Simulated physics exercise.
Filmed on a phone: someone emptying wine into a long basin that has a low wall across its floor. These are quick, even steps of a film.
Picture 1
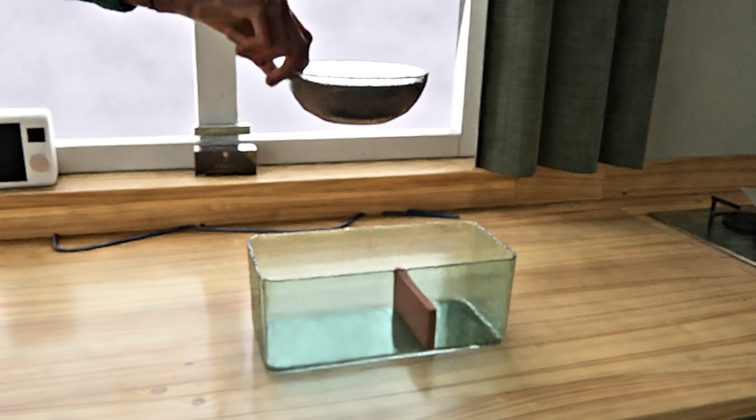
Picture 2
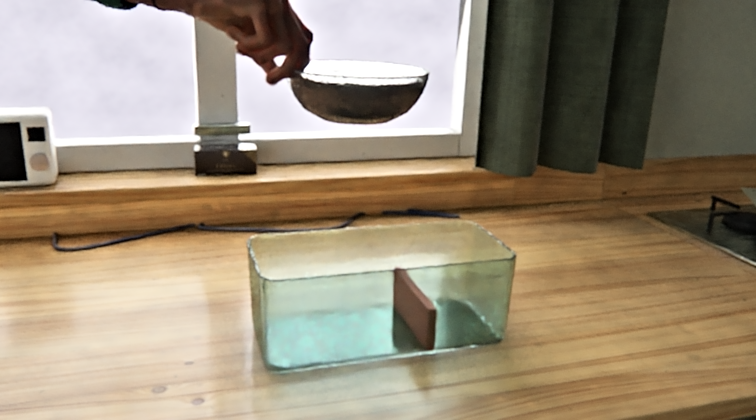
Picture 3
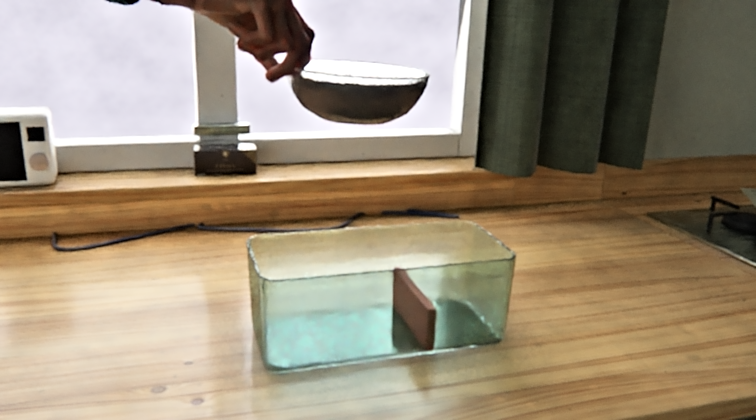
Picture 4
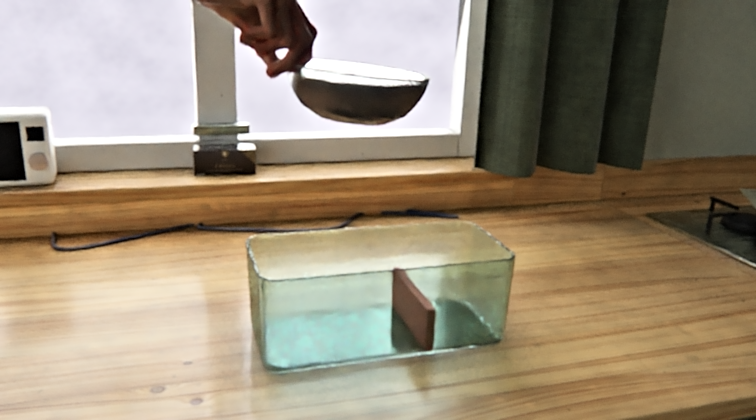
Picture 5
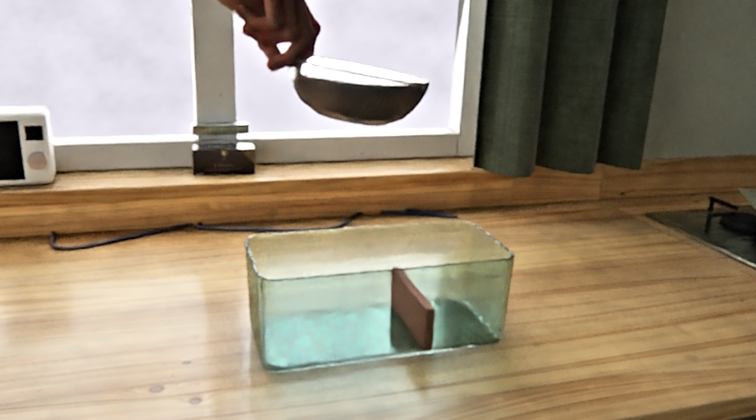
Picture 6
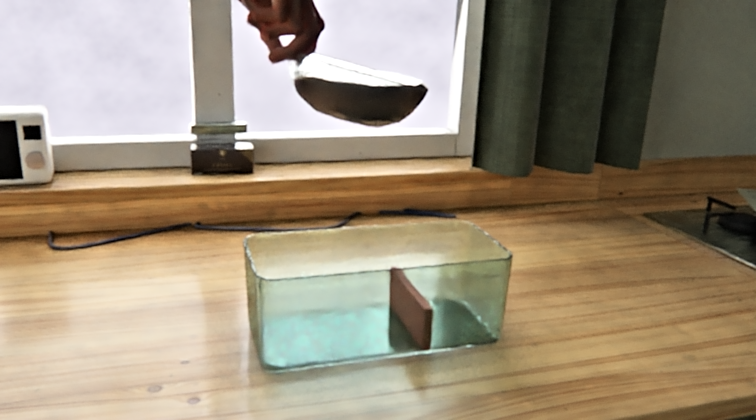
Hand holding a dark bowl above a clear basin with a reddish-brown divider, gradually tilting the bowl down to the right.
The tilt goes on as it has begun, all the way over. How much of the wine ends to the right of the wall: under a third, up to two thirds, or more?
The share right of the wall is over two thirds.
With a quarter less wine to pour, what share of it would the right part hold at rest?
Roughly 85 in a hundred.
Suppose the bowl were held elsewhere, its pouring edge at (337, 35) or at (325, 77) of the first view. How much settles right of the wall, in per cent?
In turn 15 and 0 in a hundred.
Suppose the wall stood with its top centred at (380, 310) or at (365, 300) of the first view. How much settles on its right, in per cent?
The first gives 65 %, the second 80 %.
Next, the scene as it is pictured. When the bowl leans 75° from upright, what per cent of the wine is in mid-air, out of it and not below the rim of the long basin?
Some 45 per cent.
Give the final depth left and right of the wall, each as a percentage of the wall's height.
Left: 10 %. Right: 70 %.
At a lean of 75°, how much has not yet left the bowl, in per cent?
Roughly 15 in a hundred.
A moment on, the bowl is tipped on its side and 16 per cent is still to pour, 0 is left of the wall and 37 right of it.
Next, the bowl is tipped right over and 0 per cent is still to pour, 19 is left of the wall and 78 right of it.
Then the bowl is tipped right over and 0 per cent is still to pour, 20 is left of the wall and 78 right of it.
Later the bowl is tipped right over and 0 per cent is still to pour, 20 is left of the wall and 78 right of it.
In the end 20 per cent lies left of the wall, 78 right of it and 2 outside.
